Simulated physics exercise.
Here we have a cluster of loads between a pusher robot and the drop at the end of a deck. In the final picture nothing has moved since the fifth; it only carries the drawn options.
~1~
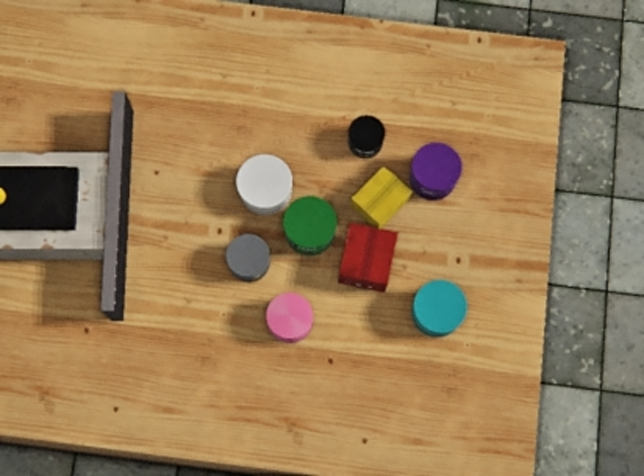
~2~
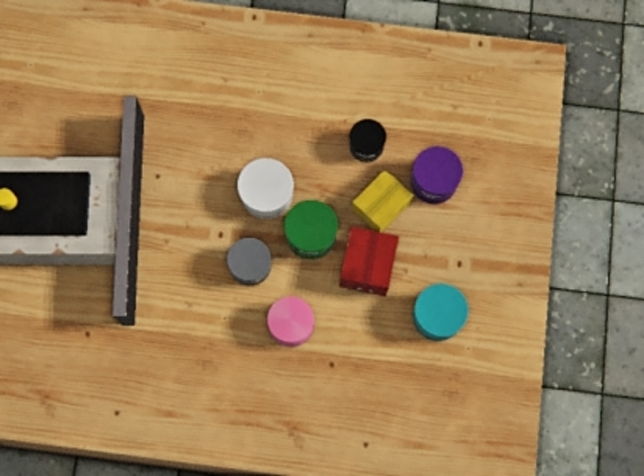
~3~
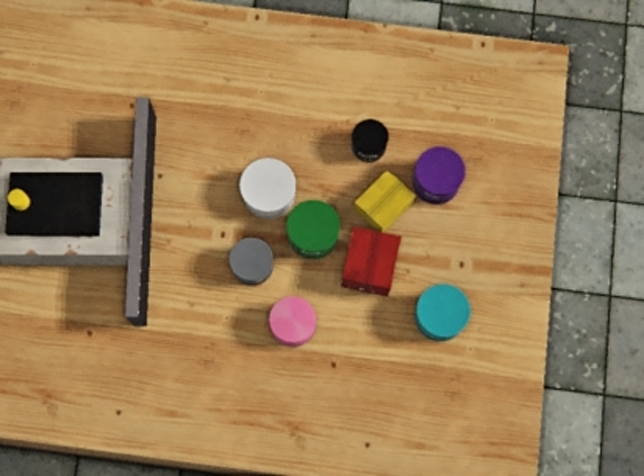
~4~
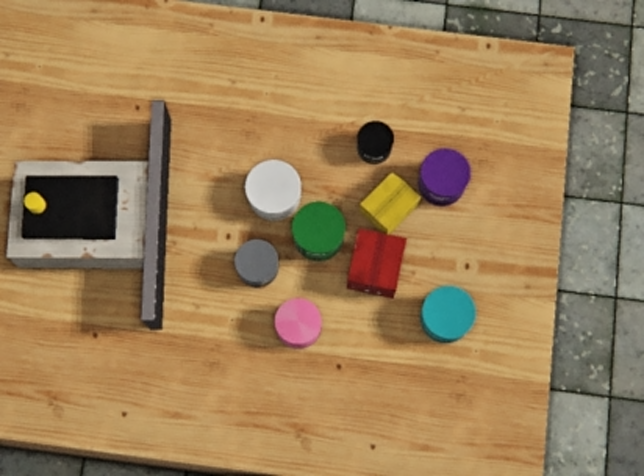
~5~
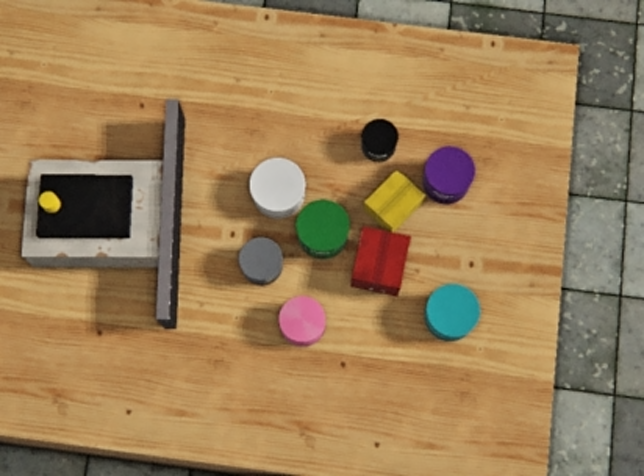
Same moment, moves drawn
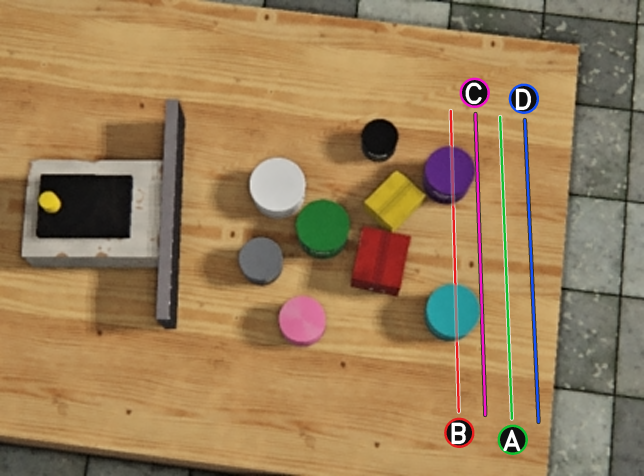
A pusher robot with a wide flat blade crept steadily to the right across a wooden deck, closing some of the gap to a cluster of colourful round and boxy loads, which it had not touched.
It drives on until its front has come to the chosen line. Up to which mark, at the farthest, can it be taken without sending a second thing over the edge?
C.
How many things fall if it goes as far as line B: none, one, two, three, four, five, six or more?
By then, none.
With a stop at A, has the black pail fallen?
By then, no.
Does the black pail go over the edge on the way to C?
No.
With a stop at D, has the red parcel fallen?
By then, yes.
On the marked copy, A at (506, 262); B at (455, 256); C at (480, 259); D at (532, 265).
Taking C. A third of the way, robot (204, 220); pink canister (309, 322); red parcel (385, 263).
Two thirds of the way, robot (318, 234); turquoise pail (478, 329); purple pail (484, 159).
When it is over, robot (406, 245); turquoise pail (559, 340); red parcel (555, 286); none fallen.
As for the rest, A drops three; B is within the limit but short; D drops four.
